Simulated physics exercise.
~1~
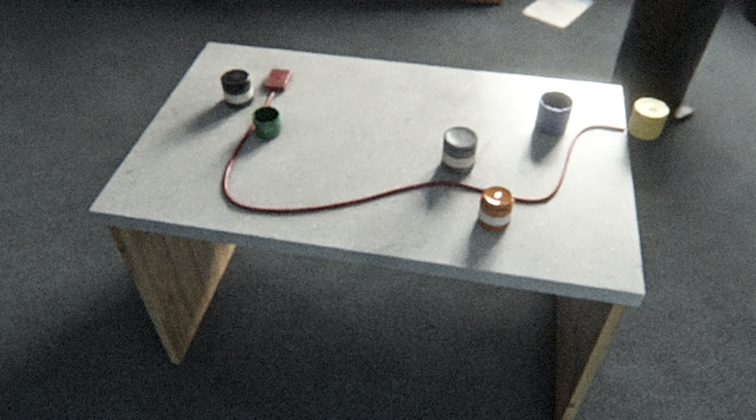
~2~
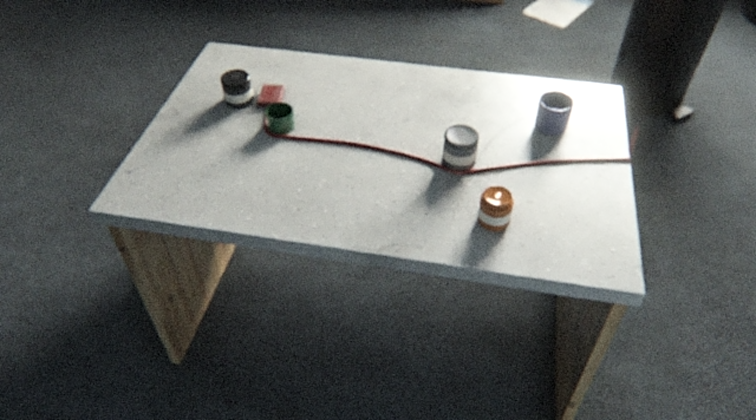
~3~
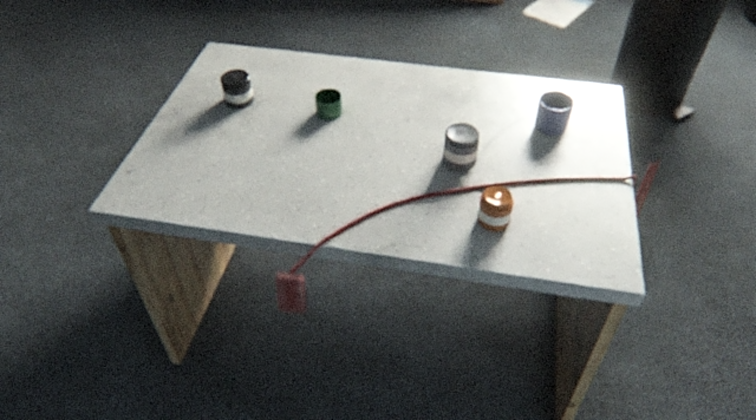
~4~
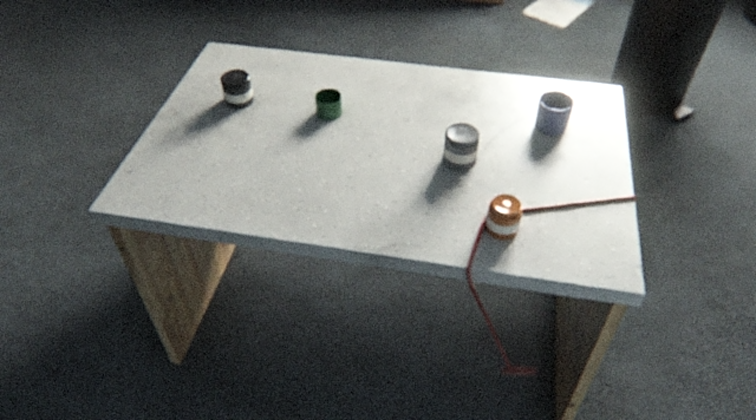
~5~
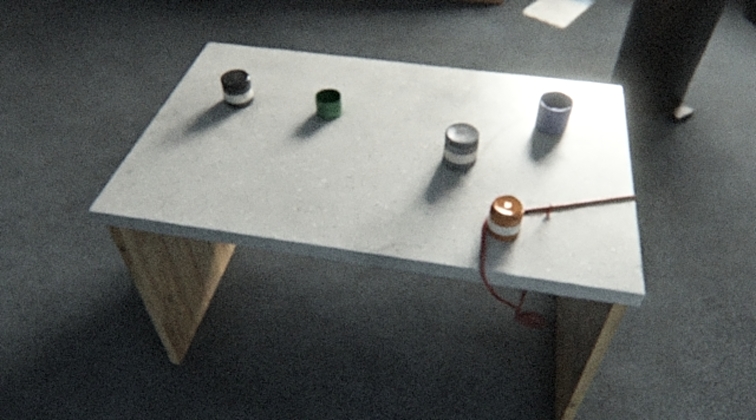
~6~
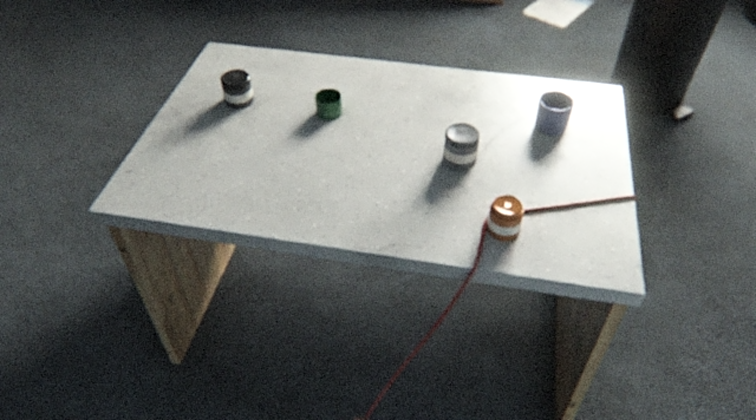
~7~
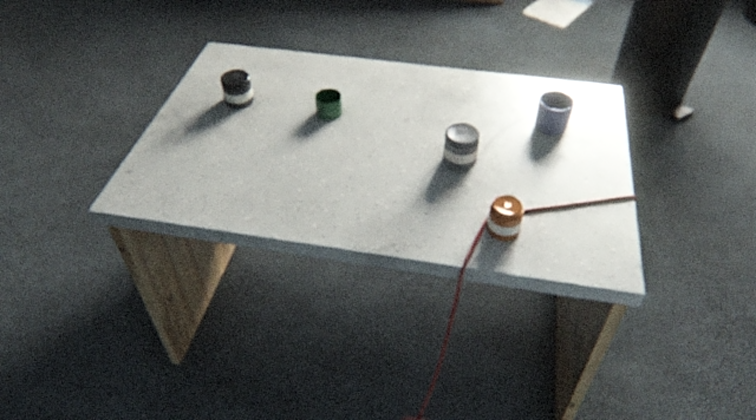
In the video, a yellow cylinder wired to a small red block drops beside a desk holding several small containers, dragging the block across; the green cup shifts right, the block slides off the front edge, and the cable ends up swinging from the slightly nudged orange jar.
